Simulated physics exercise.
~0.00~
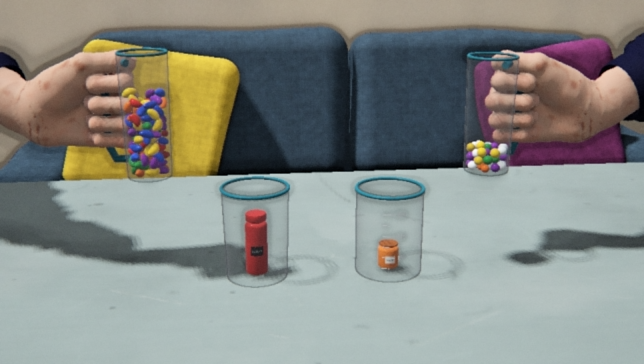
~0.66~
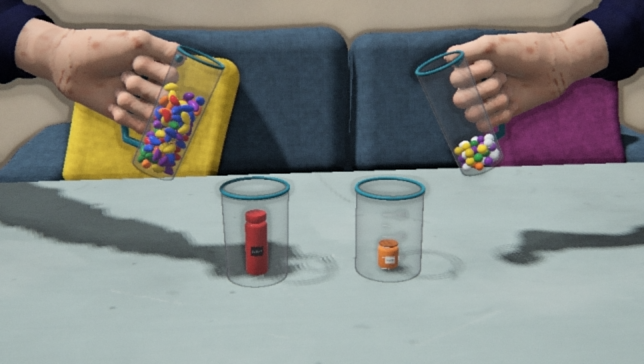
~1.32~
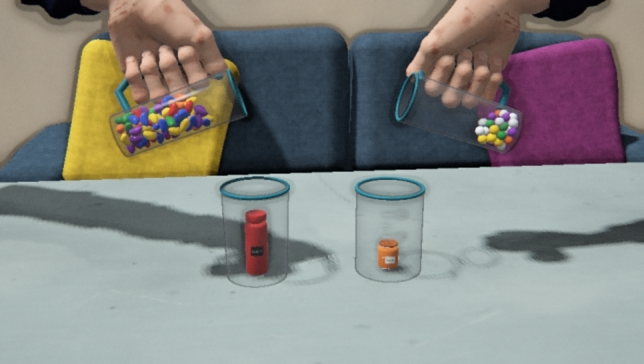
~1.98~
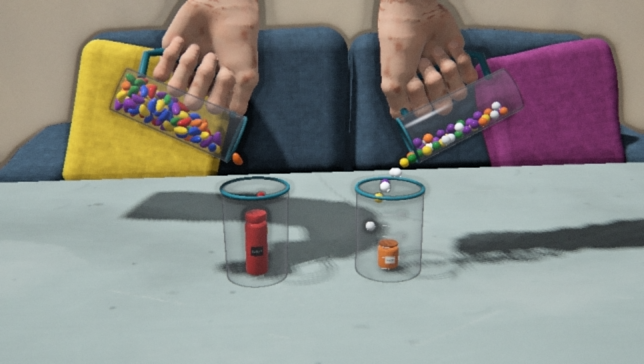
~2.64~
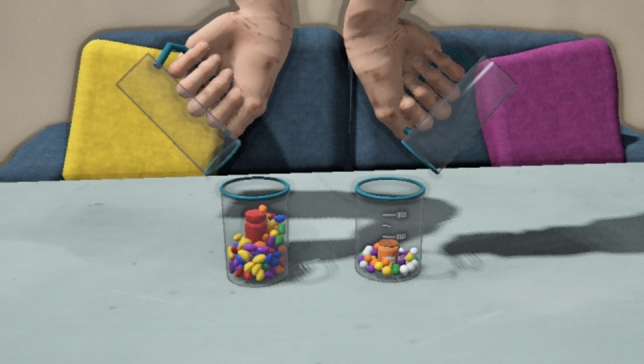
At a pale table with blue, yellow and magenta cushions behind it, two hands hold clear cups of colourful candy-like pieces, the left one much fuller. Below them stand two clear containers, a tall red object in the left and a small orange one in the right. The hands tilt the cups inward until they lie on their sides, and then the first pieces drop toward the containers. The cups tip further and empty completely. The pieces settle around both objects, higher in the left container, and both tops still show.
